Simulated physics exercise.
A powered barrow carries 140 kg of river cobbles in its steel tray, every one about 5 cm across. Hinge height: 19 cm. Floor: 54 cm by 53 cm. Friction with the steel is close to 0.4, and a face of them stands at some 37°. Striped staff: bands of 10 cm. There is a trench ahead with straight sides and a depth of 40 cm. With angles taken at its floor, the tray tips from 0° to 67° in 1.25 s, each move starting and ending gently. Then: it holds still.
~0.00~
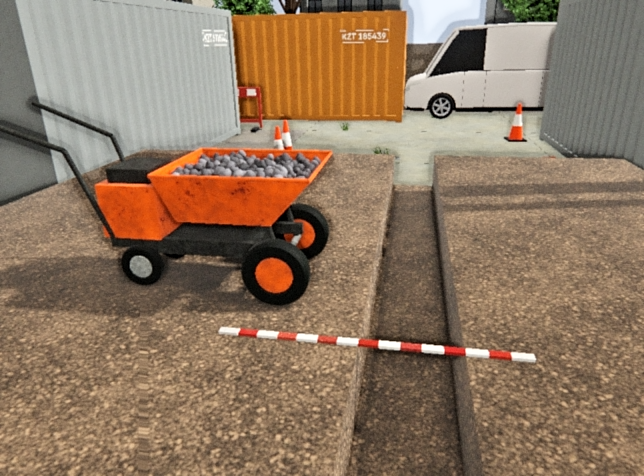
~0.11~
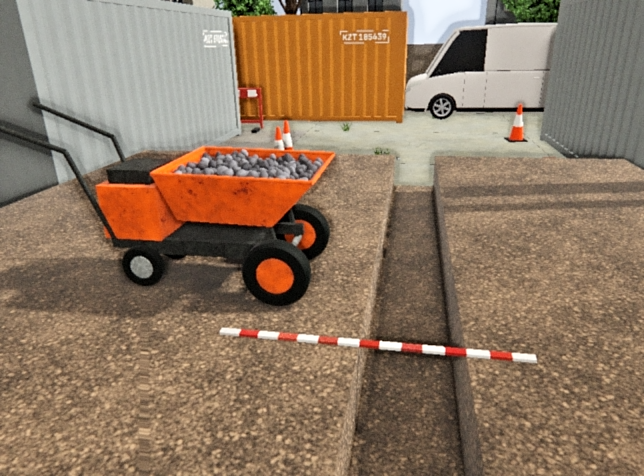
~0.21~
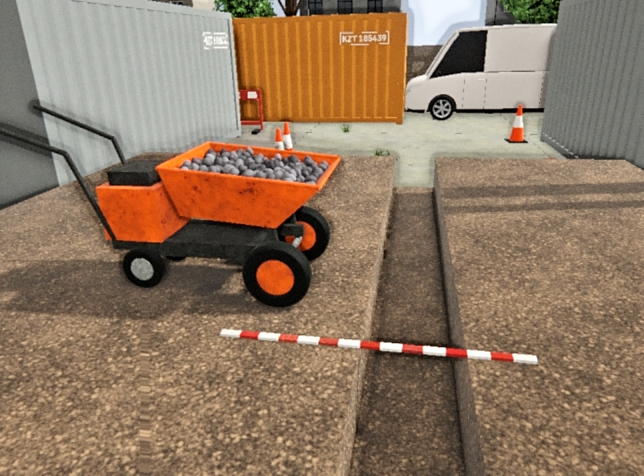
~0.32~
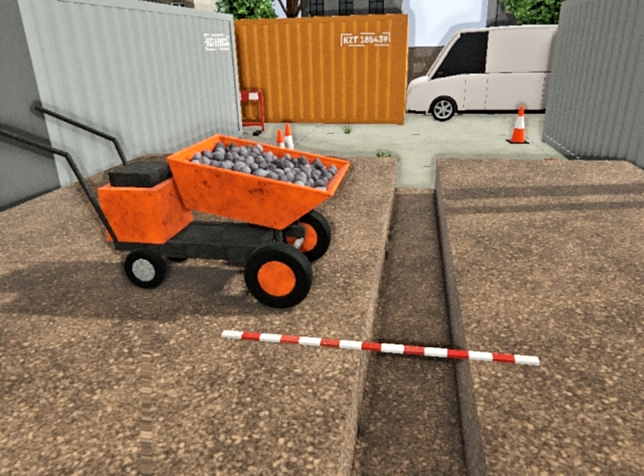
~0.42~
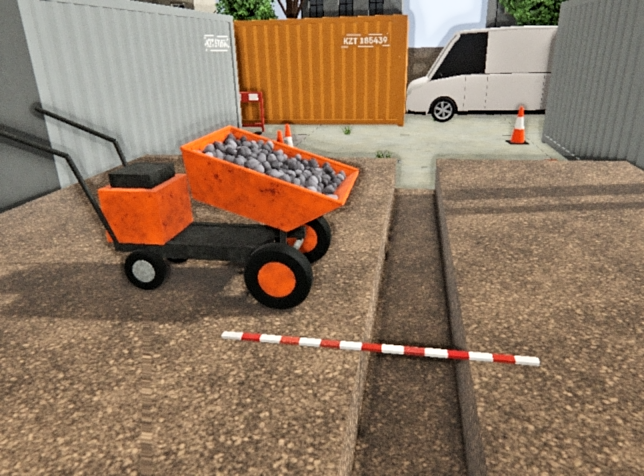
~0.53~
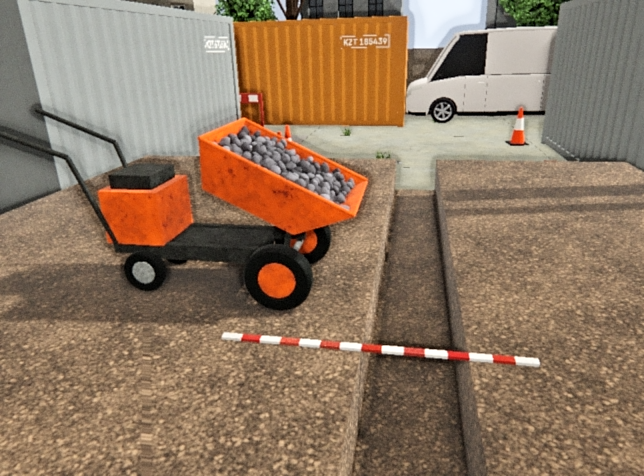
The orange tray of a small powered barrow, heaped with grey cobbles, tilts steadily forward, its right end dipping and its left end rising away from the dark chassis while the wheels stay put. Seen from slightly above by a still camera, a brown gravelly yard is split by a straight trench, crossed by a red-and-white striped staff. Behind stand grey and orange containers, traffic cones and a white van.
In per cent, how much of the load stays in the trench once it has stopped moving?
I would say about 99 per cent.
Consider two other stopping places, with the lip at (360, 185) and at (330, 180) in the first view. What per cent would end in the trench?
Result: Close to 50 then close to 90 per cent.
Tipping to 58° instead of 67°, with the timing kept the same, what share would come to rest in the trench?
In that case some 85 per cent.
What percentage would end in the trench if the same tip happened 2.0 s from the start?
About 100%.
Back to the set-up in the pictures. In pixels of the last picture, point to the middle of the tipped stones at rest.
Their middle ends up near (422, 340).
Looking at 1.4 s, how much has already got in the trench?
I'd say near 45 per cent at that time.
After 0.9 s the floor is at 57°; 99 % in the tray; the foremost stones are at (386, 244).
After 1.4 s the floor is at 67°; 54 % in the tray, 46 % in the trench; the foremost stones are at (454, 325).
After 1.7 s the floor is at 67°; 21 % in the tray, 78 % in the trench, 1 % past the trench; the foremost stones are at (486, 320).
After 3.7 s the floor is at 67°; 0 % in the tray, 99 % in the trench, 1 % past the trench; the foremost stones are at (513, 326).
